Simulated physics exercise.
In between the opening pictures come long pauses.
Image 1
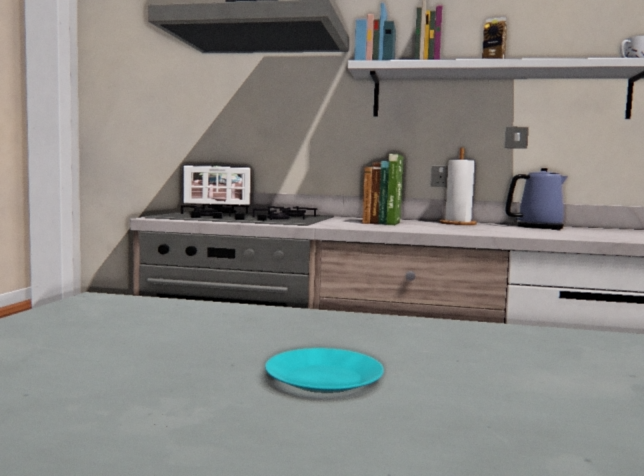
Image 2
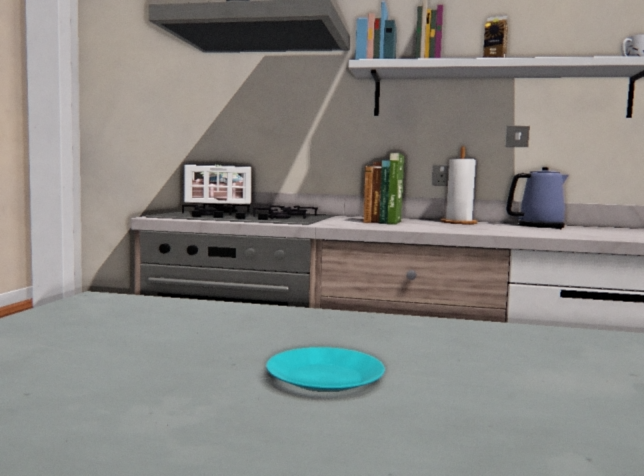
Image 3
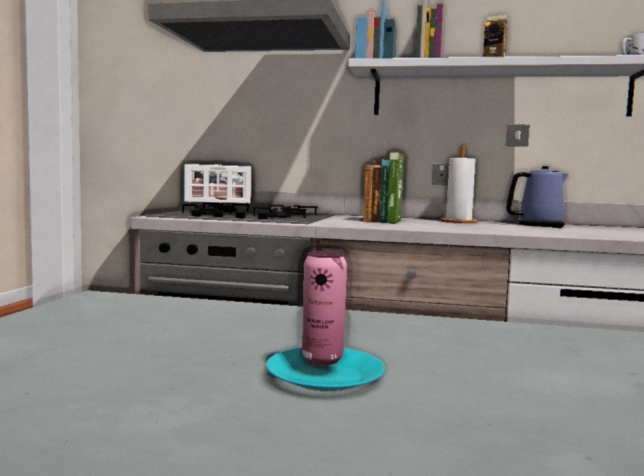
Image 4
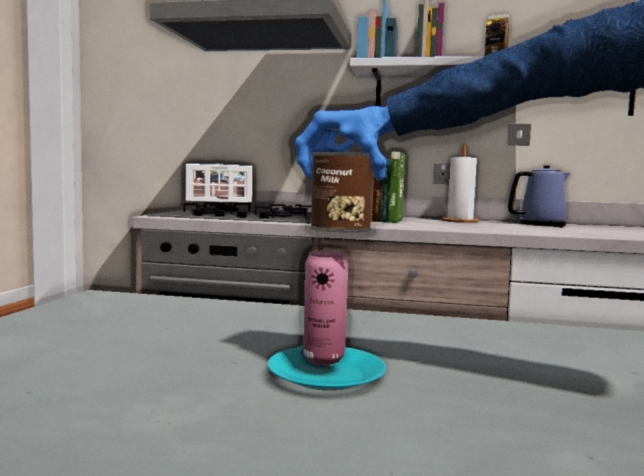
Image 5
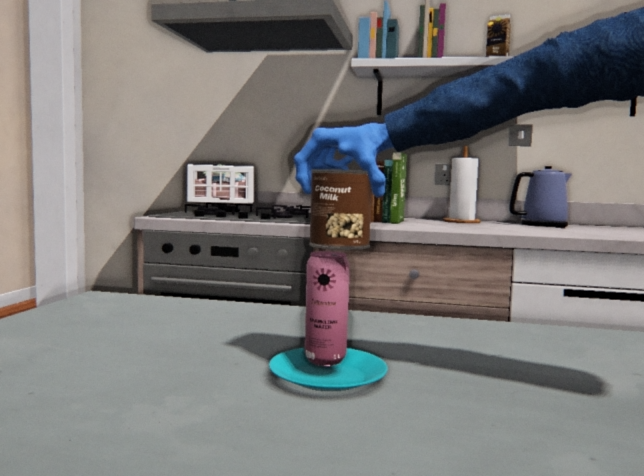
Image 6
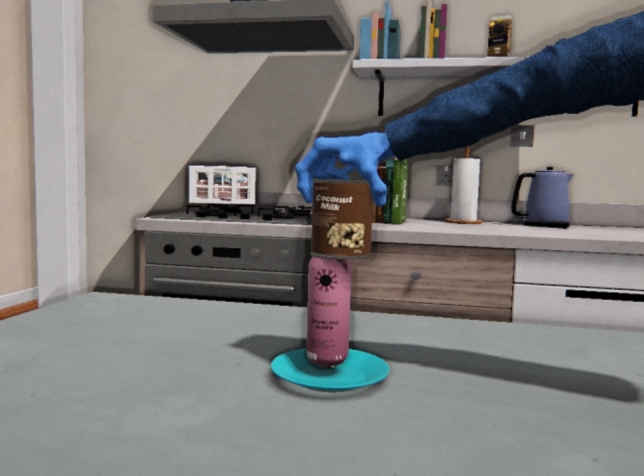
Pink can appearing on a turquoise plate on a kitchen counter, then a blue-gloved hand lowering a brown tin onto it.
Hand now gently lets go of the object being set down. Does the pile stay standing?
The balance works.
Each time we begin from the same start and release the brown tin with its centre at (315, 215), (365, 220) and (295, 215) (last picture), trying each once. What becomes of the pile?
The pile does not fall at first, goes down second and goes down third.
Then, 0.30 s later than the last frame, all is still.
Then, 0.70 s later than the last frame, brown tin resting near (342, 218).
When it is over, all 3 as before. End places, in pixels of the last picture, brown tin near (342, 218). The pile keeps its balance.
